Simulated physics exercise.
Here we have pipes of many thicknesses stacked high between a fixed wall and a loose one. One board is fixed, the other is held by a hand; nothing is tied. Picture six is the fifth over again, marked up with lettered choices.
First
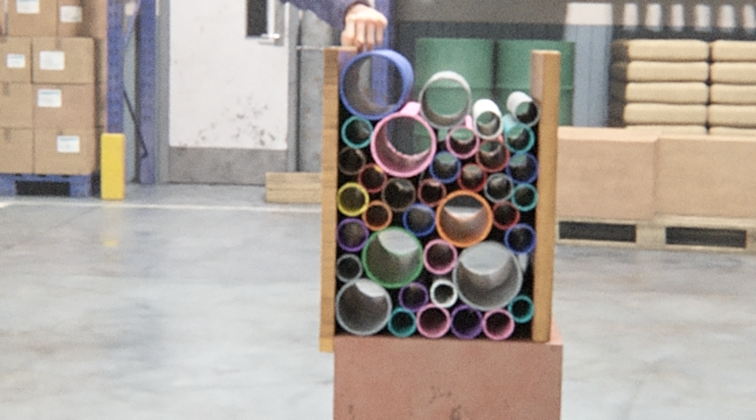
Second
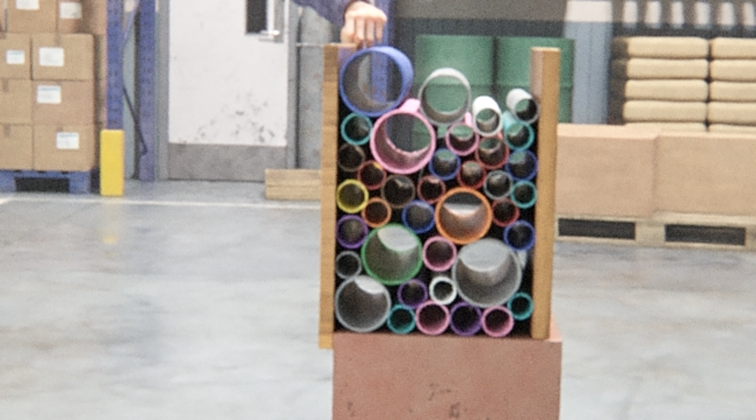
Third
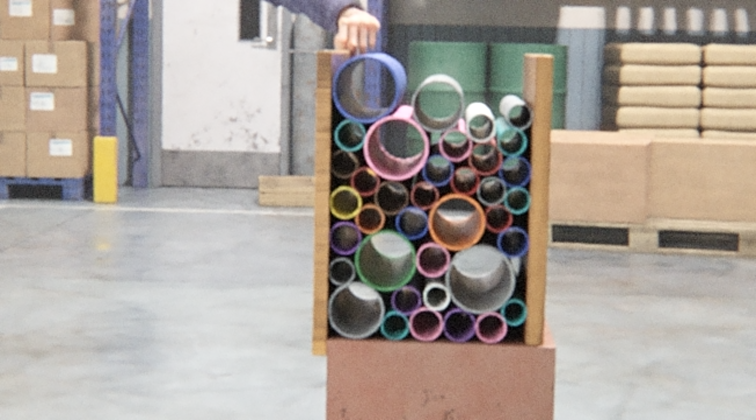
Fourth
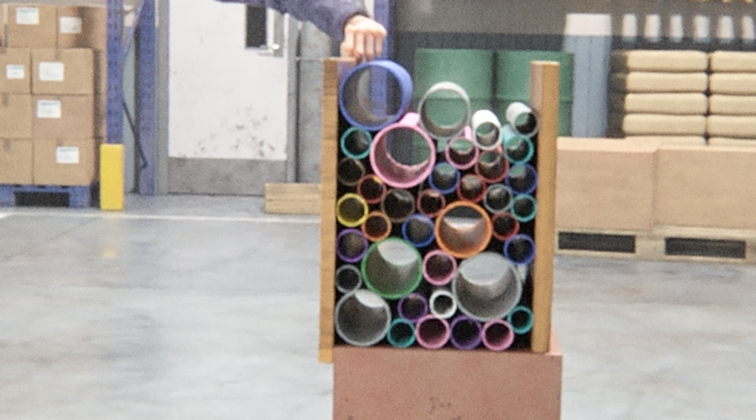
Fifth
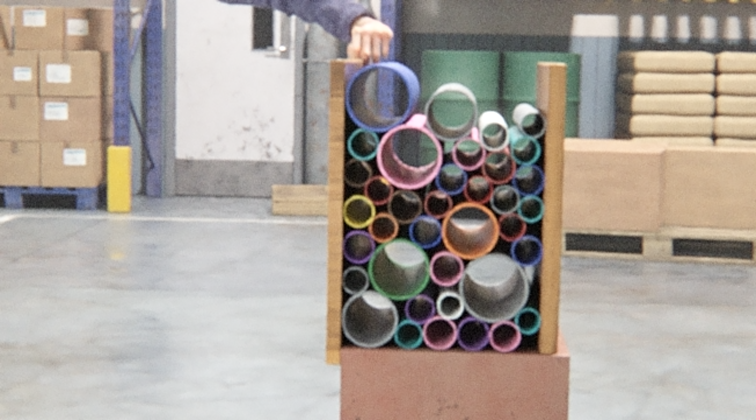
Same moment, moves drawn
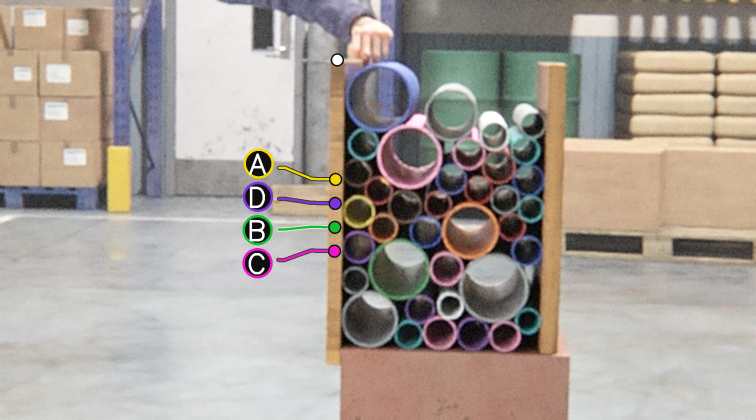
A stack of colorful pipes of different sizes sat between two upright wooden boards on a reddish block, while a hand stayed at the top left and the view shook slightly, with nothing else moving.
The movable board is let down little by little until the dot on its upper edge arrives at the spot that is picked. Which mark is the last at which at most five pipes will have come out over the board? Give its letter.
Lower it to B and no more.
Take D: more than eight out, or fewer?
At D, fewer than eight.
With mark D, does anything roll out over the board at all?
At D: Yes.
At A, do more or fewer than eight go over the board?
Fewer than eight.
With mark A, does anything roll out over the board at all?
Yes.
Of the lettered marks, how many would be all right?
Three of the four.
On the marked copy, A at (336, 180); B at (335, 228); C at (334, 251); D at (335, 203); the white dot at (337, 60).
With B. Early on, top of the board (344, 131).
Further on, top of the board (343, 211).
At the end, top of the board (343, 227), three out over the board.
As for the rest, A one out over the board; C more than five out over the board; D two out over the board.
